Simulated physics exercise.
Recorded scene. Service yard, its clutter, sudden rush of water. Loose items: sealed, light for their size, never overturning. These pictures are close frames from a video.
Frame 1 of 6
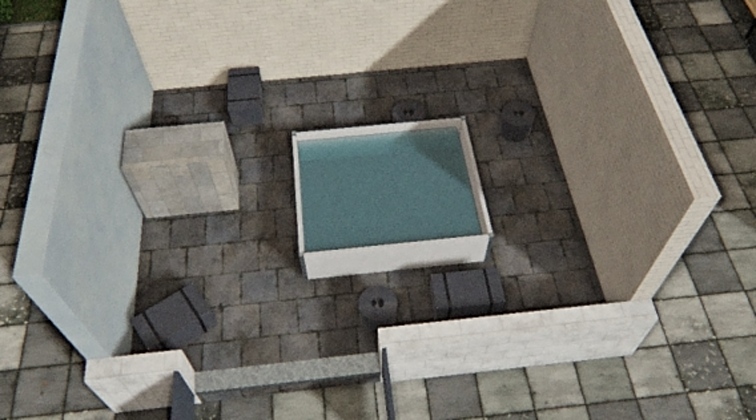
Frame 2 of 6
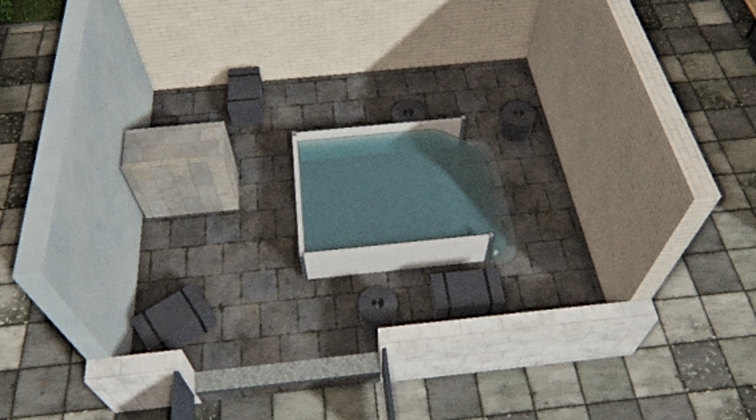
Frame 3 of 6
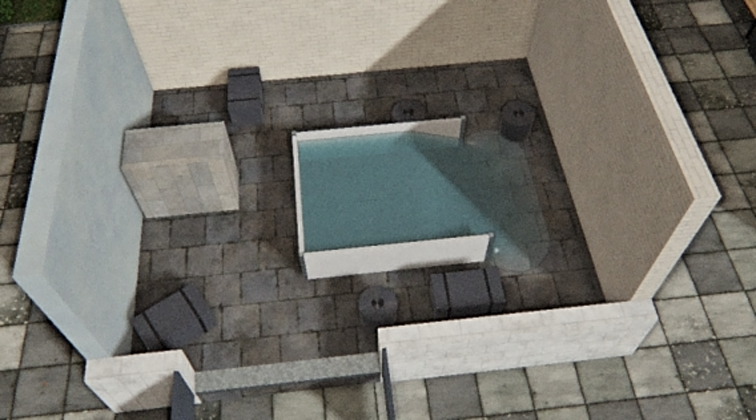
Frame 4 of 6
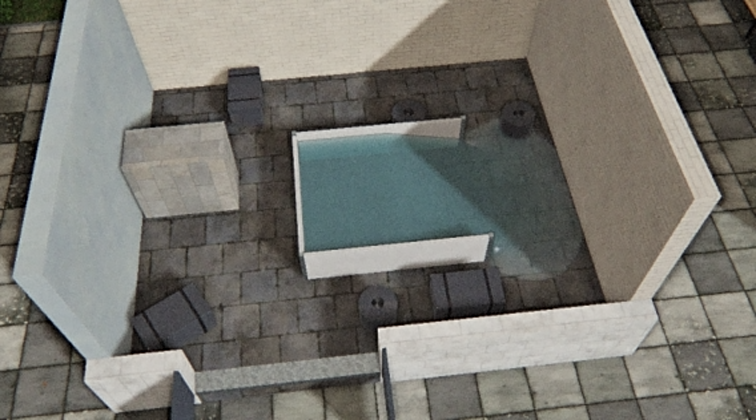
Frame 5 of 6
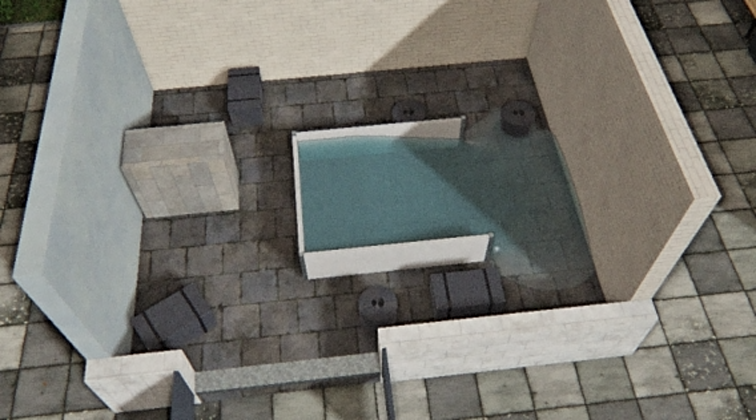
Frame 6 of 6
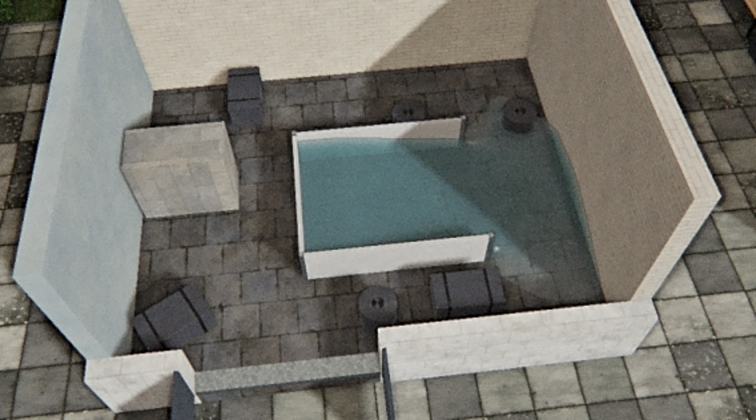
Blue-green water pours from the open right side of a white-walled tank and spreads across the paved yard to the right wall.
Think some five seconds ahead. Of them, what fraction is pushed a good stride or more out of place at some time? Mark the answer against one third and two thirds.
Two thirds or more of them.
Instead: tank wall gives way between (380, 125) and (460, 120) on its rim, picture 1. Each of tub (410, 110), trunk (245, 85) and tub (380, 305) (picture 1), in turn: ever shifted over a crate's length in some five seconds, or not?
Lab note - in sequence: Made it that far; made it that far; never that far.
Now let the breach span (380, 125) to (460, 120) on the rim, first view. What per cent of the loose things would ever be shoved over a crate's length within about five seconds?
I'd say near 60 %.
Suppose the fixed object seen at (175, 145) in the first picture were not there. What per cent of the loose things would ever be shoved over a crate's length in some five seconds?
Around 90 in a hundred.
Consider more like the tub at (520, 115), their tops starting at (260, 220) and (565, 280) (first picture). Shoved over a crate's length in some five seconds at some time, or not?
Falls short, then travels that far.
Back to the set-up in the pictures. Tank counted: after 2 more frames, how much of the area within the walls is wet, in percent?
About 35 percent.
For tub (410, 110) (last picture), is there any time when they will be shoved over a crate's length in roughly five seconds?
Below that mark.
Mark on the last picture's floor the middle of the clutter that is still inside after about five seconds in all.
Centre of the remaining clutter: Around (221, 209).
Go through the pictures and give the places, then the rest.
The first picture shows a tub at (519, 113), on the bottom; a trunk at (171, 315) rests on the ground; 0 of 7 have shifted.
The second picture shows a tub at (519, 113) rests on the ground; a trunk at (171, 315) rests on the ground; 0 of 7 have shifted.
The third picture shows a tub at (519, 113) rests on the ground; a trunk at (171, 315), on the bottom; 0 of 7 have shifted.
The fourth picture shows a tub at (519, 113) rests on the ground; a trunk at (171, 315), on the bottom; 0 of 7 have shifted.
The fifth picture shows a tub at (519, 113), on the bottom; a trunk at (171, 315), on the bottom; 0 of 7 have shifted.
The sixth picture shows a tub at (521, 111) rests on the ground, close to its start; a trunk at (171, 315), on the bottom; 0 of 7 have shifted.
A moment on, 0 of 7 are well off their spots; 0 afloat.
Next, 1 of 7 are well off their spots; 1 afloat.
Later, 3 of 7 are well off their spots; 1 afloat.
In the end, 6 of 7 are well off their spots, and 6 have been at some point; 4 afloat.
